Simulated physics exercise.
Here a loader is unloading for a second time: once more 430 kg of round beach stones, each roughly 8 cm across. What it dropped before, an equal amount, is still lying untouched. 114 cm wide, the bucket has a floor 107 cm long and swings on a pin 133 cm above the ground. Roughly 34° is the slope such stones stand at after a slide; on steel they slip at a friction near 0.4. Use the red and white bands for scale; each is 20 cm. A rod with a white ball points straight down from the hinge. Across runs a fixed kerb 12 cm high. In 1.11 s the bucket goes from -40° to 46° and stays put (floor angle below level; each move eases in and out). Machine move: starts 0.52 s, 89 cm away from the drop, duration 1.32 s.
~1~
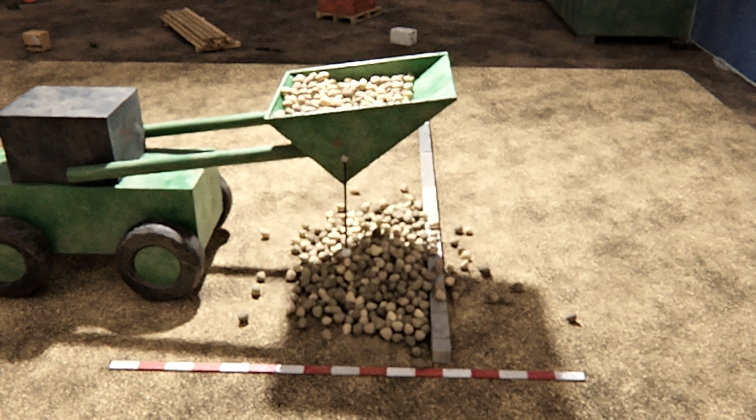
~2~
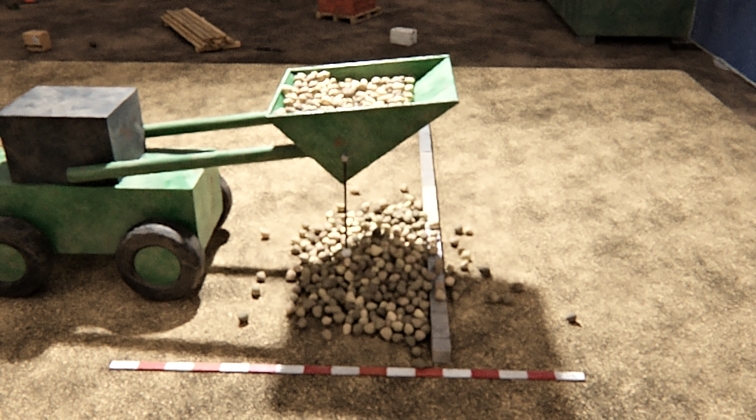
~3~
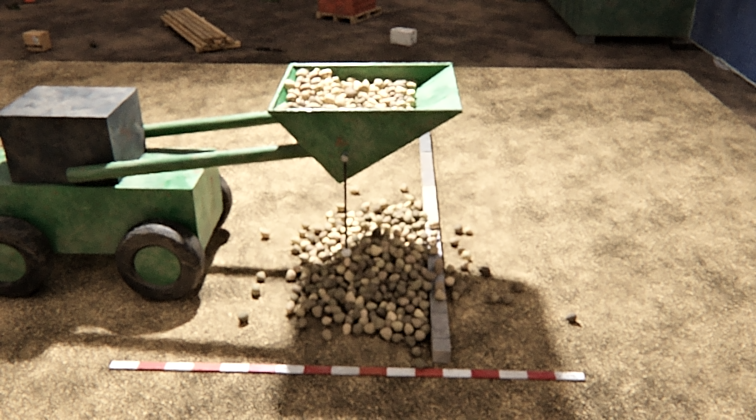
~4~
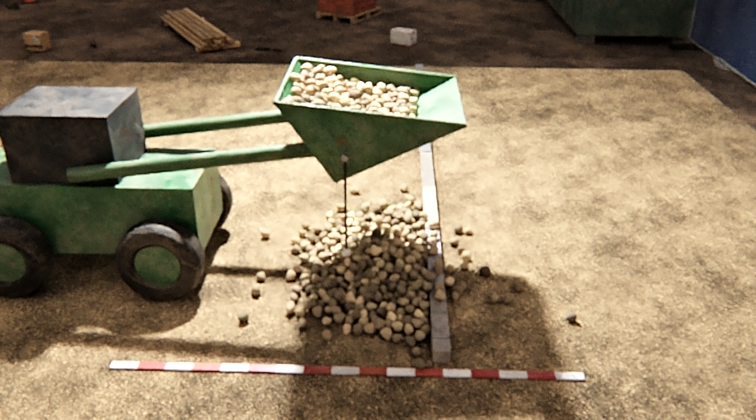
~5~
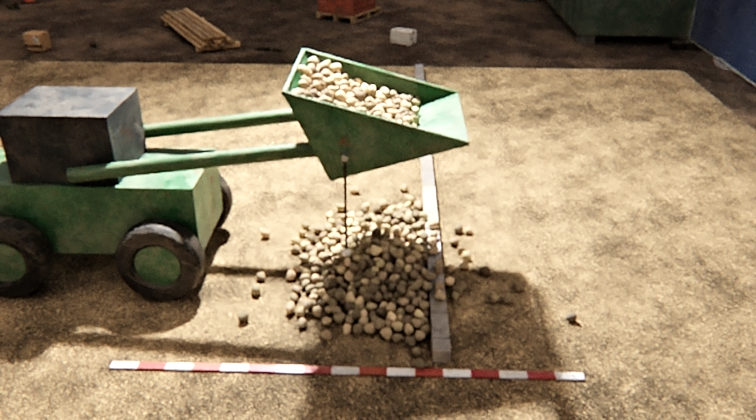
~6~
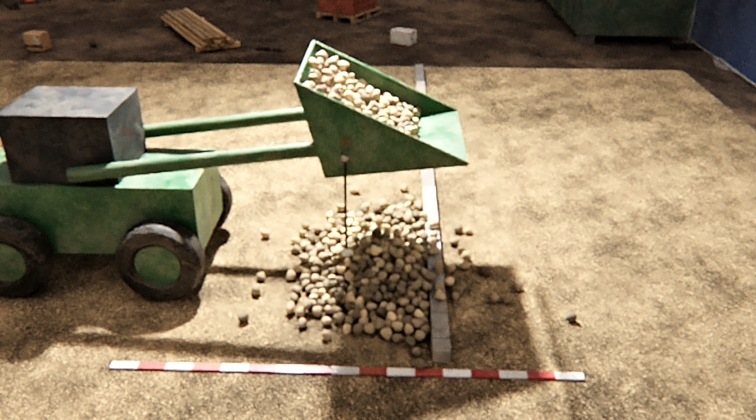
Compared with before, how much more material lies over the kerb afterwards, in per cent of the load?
Some 21 per cent of a load more.
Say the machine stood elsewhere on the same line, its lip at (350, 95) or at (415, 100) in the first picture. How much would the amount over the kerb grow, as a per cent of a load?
The first would add around 0 per cent, the second around 5 per cent.
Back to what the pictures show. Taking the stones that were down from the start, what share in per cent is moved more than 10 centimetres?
20 %.
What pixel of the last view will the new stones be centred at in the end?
(397, 252).
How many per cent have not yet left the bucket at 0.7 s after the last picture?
It holds some 25 percent.
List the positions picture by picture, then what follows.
Lip at (457, 98), floor tilted -40°, highest stones at (364, 84). The earlier load is highest near (385, 240), 24 cm above ground level, 97 % on this side of the kerb, 3 % over the kerb, in the first picture.
Lip at (459, 102), floor tilted -38°, highest stones at (330, 84), in the second picture.
Lip at (462, 111), floor tilted -33°, highest stones at (306, 83), in the third picture.
The bucket is at -26°, its lip at (467, 126); the top of the load is at (304, 77), in the fourth picture.
The bucket is at -17°, its lip at (469, 144); the top of the load is at (311, 70), in the fifth picture.
The bucket is at -7°, its lip at (468, 164); the top of the load is at (320, 64), in the sixth picture.
Then, 0.4 s after the last picture the floor is at 32°; in per cent of one load, 99 in the bucket, 98 on this side of the kerb, 3 over the kerb; the foremost stones are at (496, 276).
Then, 0.7 s after the last picture the floor is at 46°; in per cent of one load, 24 in the bucket, 170 on this side of the kerb, 7 over the kerb; the foremost stones are at (497, 279).
Then, 1.8 s after the last picture the floor is at 46°; in per cent of one load, 0 in the bucket, 176 on this side of the kerb, 24 over the kerb; the foremost stones are at (581, 246).
Then, 4.5 s after the last picture the floor is at 46°; in per cent of one load, 0 in the bucket, 176 on this side of the kerb, 24 over the kerb; the foremost stones are at (586, 245). Net gain over the kerb, 21.
